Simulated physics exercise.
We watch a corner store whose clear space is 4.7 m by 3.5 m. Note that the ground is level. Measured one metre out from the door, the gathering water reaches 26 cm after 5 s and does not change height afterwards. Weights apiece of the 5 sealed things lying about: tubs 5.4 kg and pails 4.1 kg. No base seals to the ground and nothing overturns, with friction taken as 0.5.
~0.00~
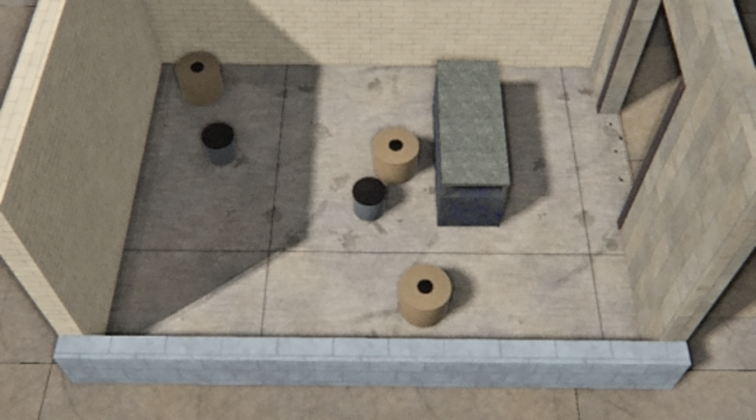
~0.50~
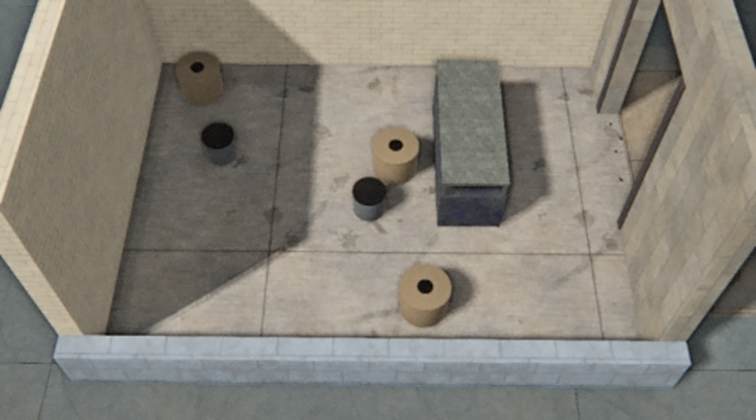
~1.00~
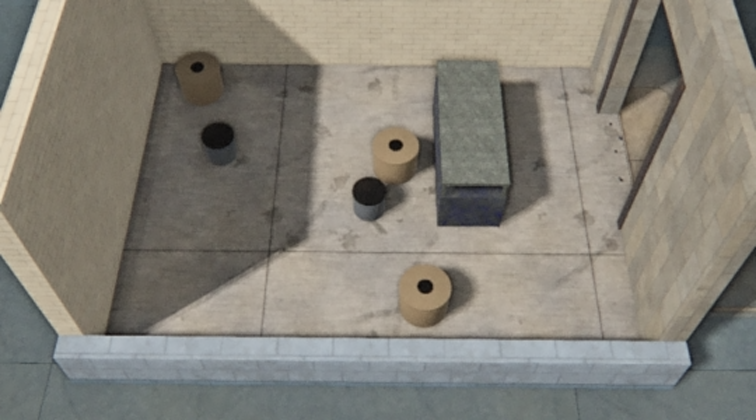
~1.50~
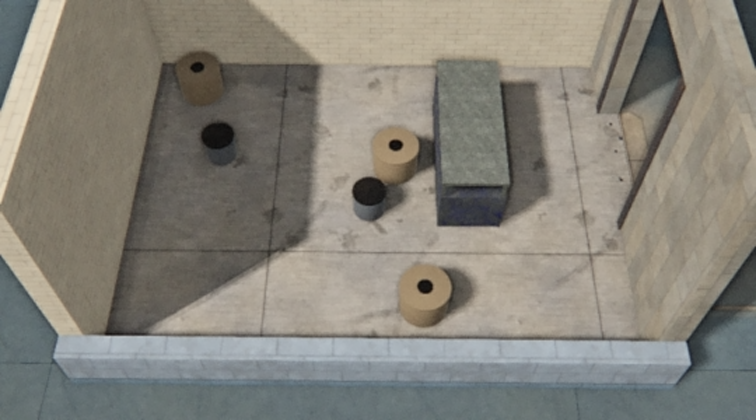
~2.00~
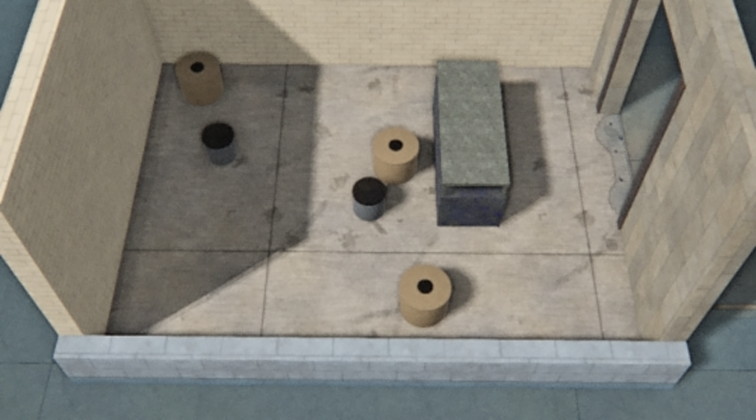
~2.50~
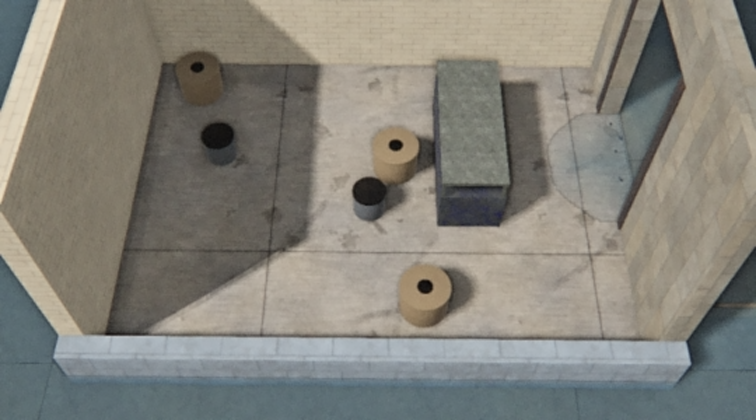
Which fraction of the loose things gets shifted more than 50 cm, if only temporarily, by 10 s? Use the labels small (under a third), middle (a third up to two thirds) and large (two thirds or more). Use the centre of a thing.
Small.
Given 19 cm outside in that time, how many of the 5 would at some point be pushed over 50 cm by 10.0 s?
The answer would then be 1.
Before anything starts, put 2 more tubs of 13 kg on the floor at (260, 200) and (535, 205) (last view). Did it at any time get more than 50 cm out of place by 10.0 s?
The first: Not as far. The second: Farther.
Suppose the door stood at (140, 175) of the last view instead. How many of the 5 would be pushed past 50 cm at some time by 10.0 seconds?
You'd get 4 in that case.
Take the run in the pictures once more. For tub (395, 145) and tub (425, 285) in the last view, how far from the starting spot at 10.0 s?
0 cm, 200 cm.
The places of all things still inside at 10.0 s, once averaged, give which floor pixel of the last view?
The average lands around (276, 166).
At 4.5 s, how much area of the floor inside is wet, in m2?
At that time the wet patch spans about 4.0 m2.
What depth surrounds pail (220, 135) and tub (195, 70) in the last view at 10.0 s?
Depths: Near 10 cm, then near 8 cm.
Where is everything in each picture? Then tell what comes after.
The first frame shows a tub at (425, 287), on the bottom; a pail at (369, 190) rests on the ground; 0.0 m2 under water; 0 of 5 have shifted.
The second frame shows a tub at (425, 287), on the bottom; a pail at (369, 190) rests on the ground; water covers 0.0 m2; 0 of 5 have shifted.
The third frame shows a tub at (425, 287), on the bottom; a pail at (369, 190) rests on the ground; water covers 0.0 m2; 0 of 5 have shifted.
The fourth frame shows a tub at (425, 287), on the bottom; a pail at (369, 190) rests on the ground; 0.0 m2 under water; 0 of 5 have shifted.
The fifth frame shows a tub at (425, 287) rests on the ground; a pail at (369, 190) rests on the ground; 0.0 m2 under water; 0 of 5 have shifted.
The sixth frame shows a tub at (425, 287), on the bottom; a pail at (369, 190) rests on the ground; water covers 0.6 m2; 0 of 5 have shifted.
After 3.5 s 0 of 5 are over 50 cm from their spots; 0 afloat.
After 4.5 s 0 of 5 are over 50 cm from their spots; 0 afloat.
After 7.0 s 1 of 5 are over 50 cm from their spots; 0 afloat.
After 10.0 s 1 of 5 are over 50 cm from their spots, and 1 have been at some point; 3 afloat.
